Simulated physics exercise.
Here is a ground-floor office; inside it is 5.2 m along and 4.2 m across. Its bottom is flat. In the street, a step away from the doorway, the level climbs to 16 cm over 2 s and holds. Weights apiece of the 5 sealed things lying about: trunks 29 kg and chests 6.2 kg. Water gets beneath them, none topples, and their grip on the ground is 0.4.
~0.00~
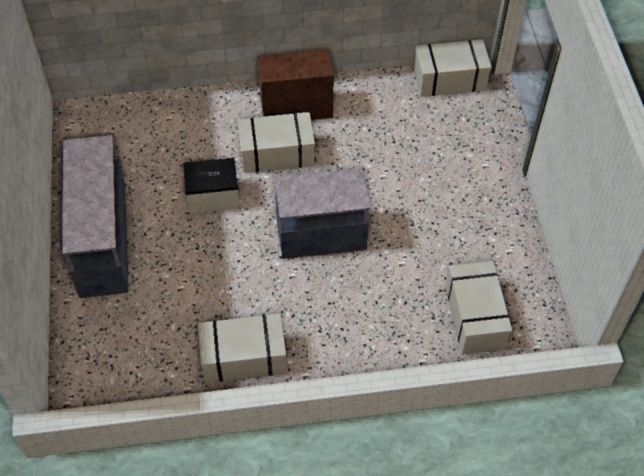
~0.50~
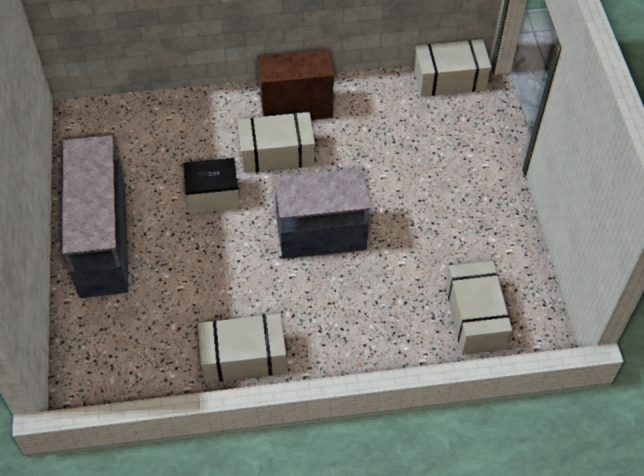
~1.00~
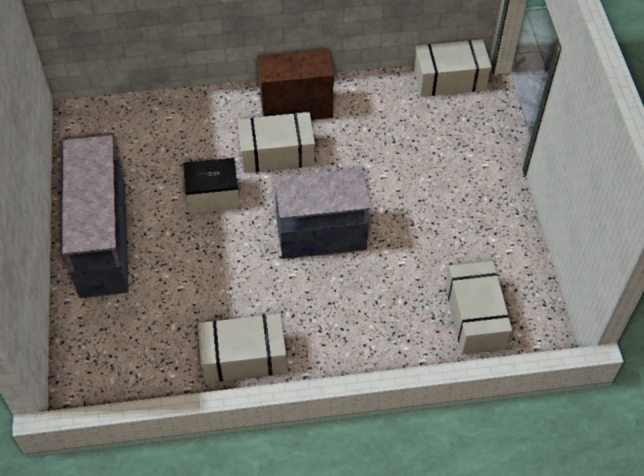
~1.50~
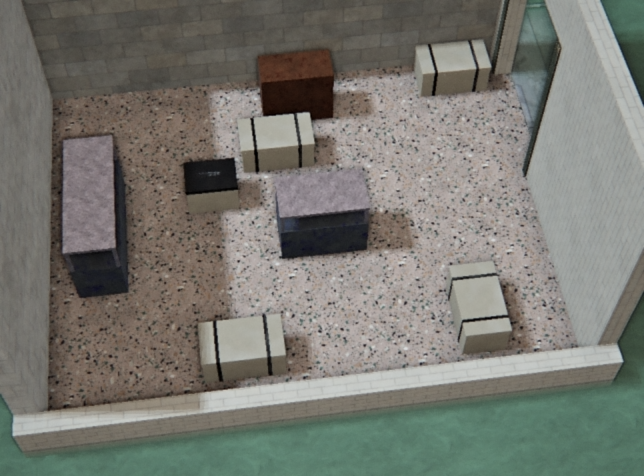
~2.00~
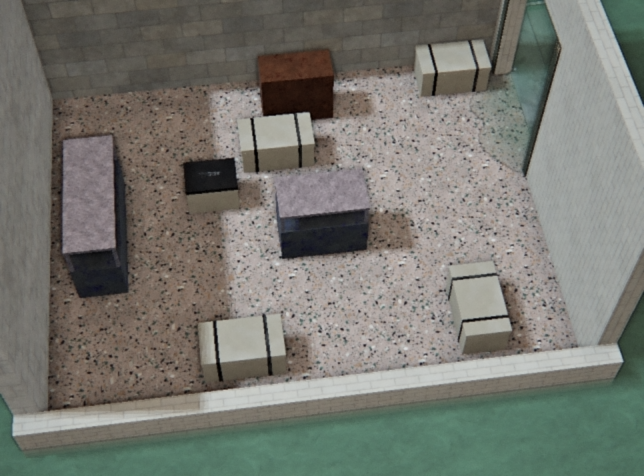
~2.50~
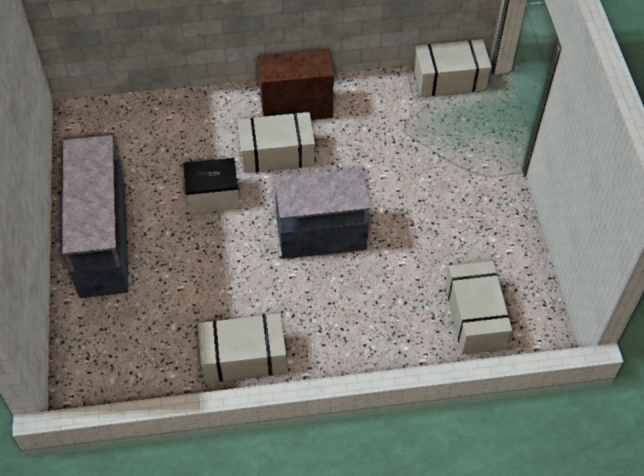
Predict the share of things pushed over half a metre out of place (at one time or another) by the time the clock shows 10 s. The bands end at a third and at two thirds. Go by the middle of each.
It is between one and two thirds.
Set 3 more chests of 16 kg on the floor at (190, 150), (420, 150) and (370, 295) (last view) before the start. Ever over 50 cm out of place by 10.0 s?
In that order: Less, more, less.
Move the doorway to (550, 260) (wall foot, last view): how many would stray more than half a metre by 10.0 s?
In that case 1 of them.
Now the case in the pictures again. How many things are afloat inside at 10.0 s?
I count 2.
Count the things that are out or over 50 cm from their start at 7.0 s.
I count 1.
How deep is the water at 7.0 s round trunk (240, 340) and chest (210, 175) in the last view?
Roughly 1 and 3 cm.
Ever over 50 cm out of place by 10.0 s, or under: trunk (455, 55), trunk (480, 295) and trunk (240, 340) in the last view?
In that order: Over, under, short of it.
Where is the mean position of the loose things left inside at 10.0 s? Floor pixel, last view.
Around (272, 213).
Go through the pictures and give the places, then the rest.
The first frame shows a trunk at (276, 131), on the bottom; a chest at (210, 175) rests on the ground; water covers 0.0 m2; 0 of 5 have shifted.
The second frame shows a trunk at (276, 131) rests on the ground; a chest at (210, 175), on the bottom; water covers 0.0 m2; 0 of 5 have shifted.
The third frame shows a trunk at (276, 131), on the bottom; a chest at (210, 175), on the bottom; water covers 0.0 m2; 0 of 5 have shifted.
The fourth frame shows a trunk at (276, 131) rests on the ground; a chest at (210, 175), on the bottom; water covers 0.0 m2; 0 of 5 have shifted.
The fifth frame shows a trunk at (276, 131) rests on the ground; a chest at (210, 175) rests on the ground; water covers 0.4 m2; 0 of 5 have shifted.
The sixth frame shows a trunk at (276, 131) rests on the ground; a chest at (210, 175), on the bottom; water covers 1.2 m2; 0 of 5 have shifted.
After 3.5 s 0 of 5 are over 50 cm from their spots; 0 afloat.
After 4.5 s 0 of 5 are over 50 cm from their spots; 0 afloat.
After 7.0 s 1 of 5 are over 50 cm from their spots; 1 afloat.
After 10.0 s 3 of 5 are over 50 cm from their spots, and 3 have been at some point; 2 afloat.
